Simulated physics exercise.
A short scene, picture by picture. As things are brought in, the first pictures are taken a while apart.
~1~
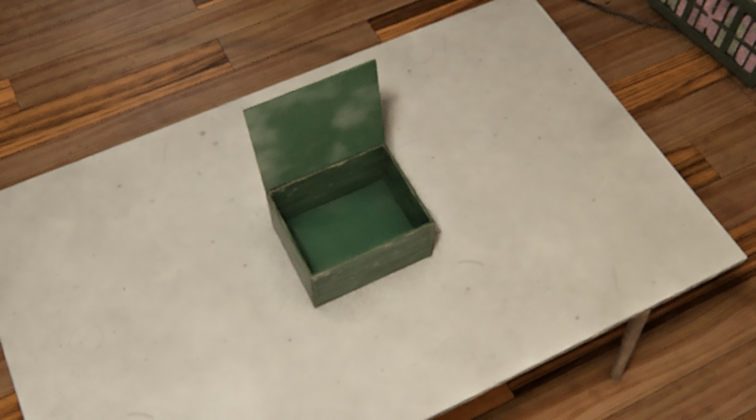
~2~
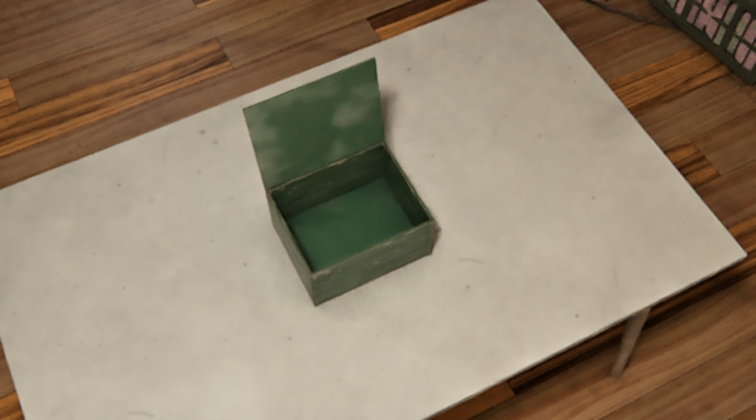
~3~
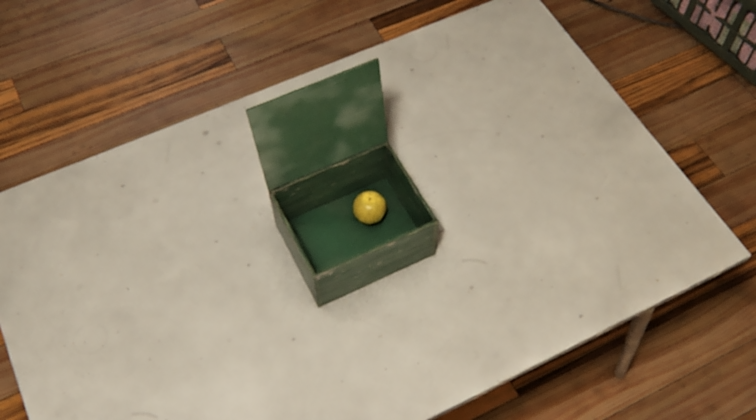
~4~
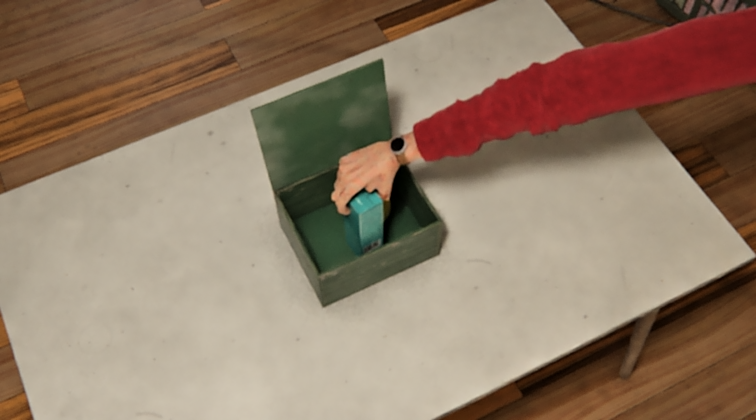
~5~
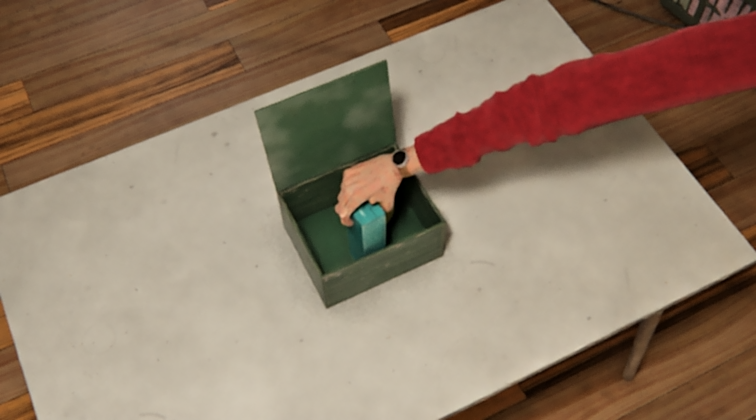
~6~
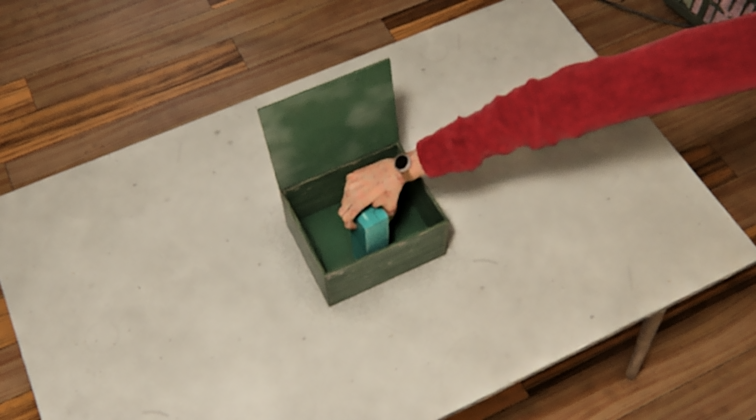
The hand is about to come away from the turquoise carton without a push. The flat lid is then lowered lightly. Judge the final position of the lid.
Propped up.
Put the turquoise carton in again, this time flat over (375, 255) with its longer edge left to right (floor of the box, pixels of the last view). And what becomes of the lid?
With this placement the lid lies closed.
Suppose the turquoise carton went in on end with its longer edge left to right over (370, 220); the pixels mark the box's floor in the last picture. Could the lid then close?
Result: Lid drops fully.
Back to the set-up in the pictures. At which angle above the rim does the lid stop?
The lid sits around 25° above the rim.
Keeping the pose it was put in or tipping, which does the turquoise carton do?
Once everything settles, the turquoise carton keeps its original angle.
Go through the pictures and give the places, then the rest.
The last thing is not in view yet, in the first picture.
The last thing is not in view yet, in the second picture.
The last thing is not in view yet; yellow apple (370, 208), in the third picture.
Still above its spot; turquoise carton (363, 223), in the fourth picture.
Still above its spot; turquoise carton (367, 233), in the fifth picture.
Put in, still held; turquoise carton (370, 236), in the sixth picture.
Then, 1.10 s on from there, lid starting down.
Then, 1.60 s on from there, lid 59° above the rim.
Then, 1.90 s on from there, lid 36° above the rim.
In the end, lid 27° above the rim; both unmoved. At the end, from the last picture's camera, turquoise carton near (370, 237).
